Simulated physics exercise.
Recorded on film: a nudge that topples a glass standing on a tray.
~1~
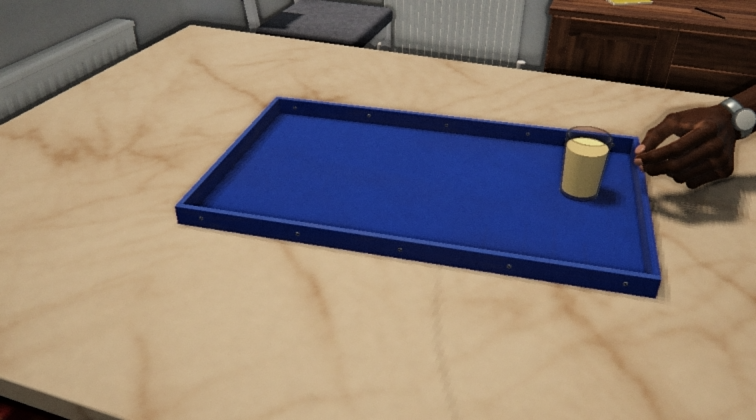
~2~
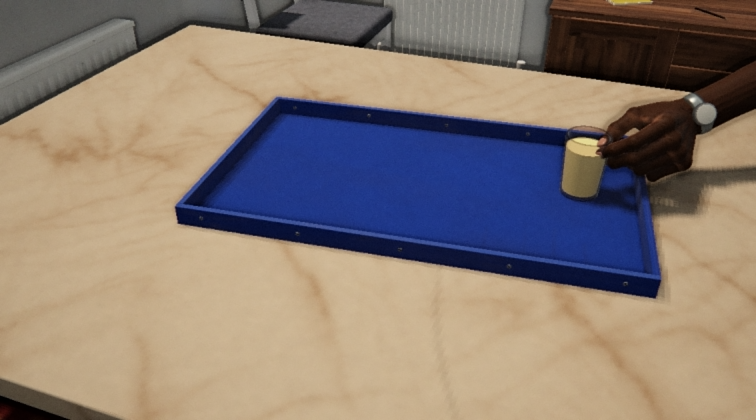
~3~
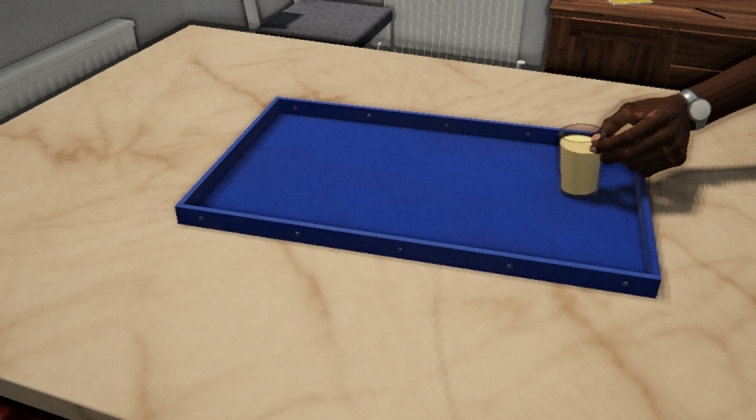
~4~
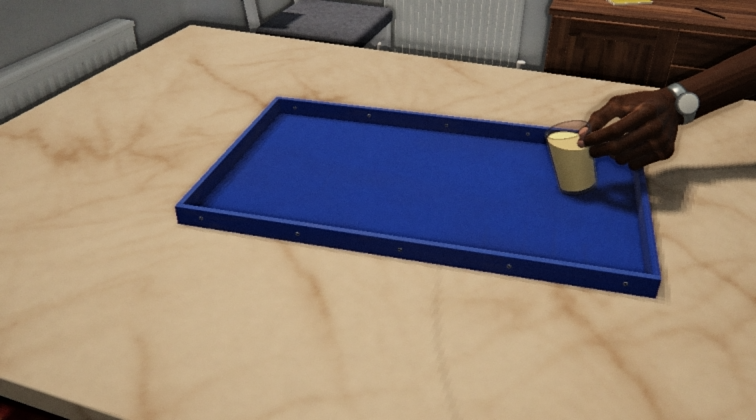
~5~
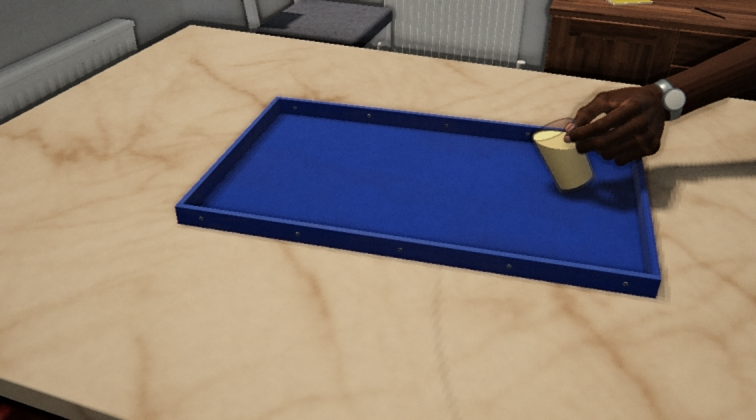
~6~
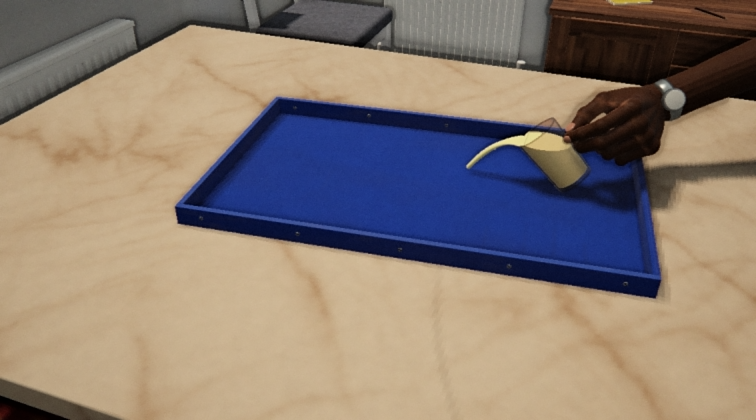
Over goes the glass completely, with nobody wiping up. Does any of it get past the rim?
No, the tray catches it.
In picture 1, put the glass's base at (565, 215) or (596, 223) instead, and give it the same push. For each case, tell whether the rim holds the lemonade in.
In the first try it keeps within the tray; in the second it keeps within the tray.
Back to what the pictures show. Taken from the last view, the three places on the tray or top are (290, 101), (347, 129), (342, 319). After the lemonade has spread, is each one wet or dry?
I'd call the first one safe, the middle one covered and the final one safe.
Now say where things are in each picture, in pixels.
In the first picture, it stands upright; glass (584, 162) about three quarters full; tray (387, 234).
In the second picture, fingers against its side; glass about three quarters full, surface at (587, 147).
In the third picture, fingers against its side; glass (580, 160) about three quarters full.
In the fourth picture, fingers against its side; glass about three quarters full, surface at (570, 142); tray (387, 234).
In the fifth picture, fingers against its side; glass (564, 155) tipped 30°.
In the sixth picture, it is falling; glass (554, 155) tipped 45°.
A moment on, the glass lies in the tray; the puddle covers about as much as a plate; the rim holds it.
Further on, the puddle covers about as much as a tray; the rim holds it.
When it is over, the puddle covers about as much as a tray; the rim holds it.
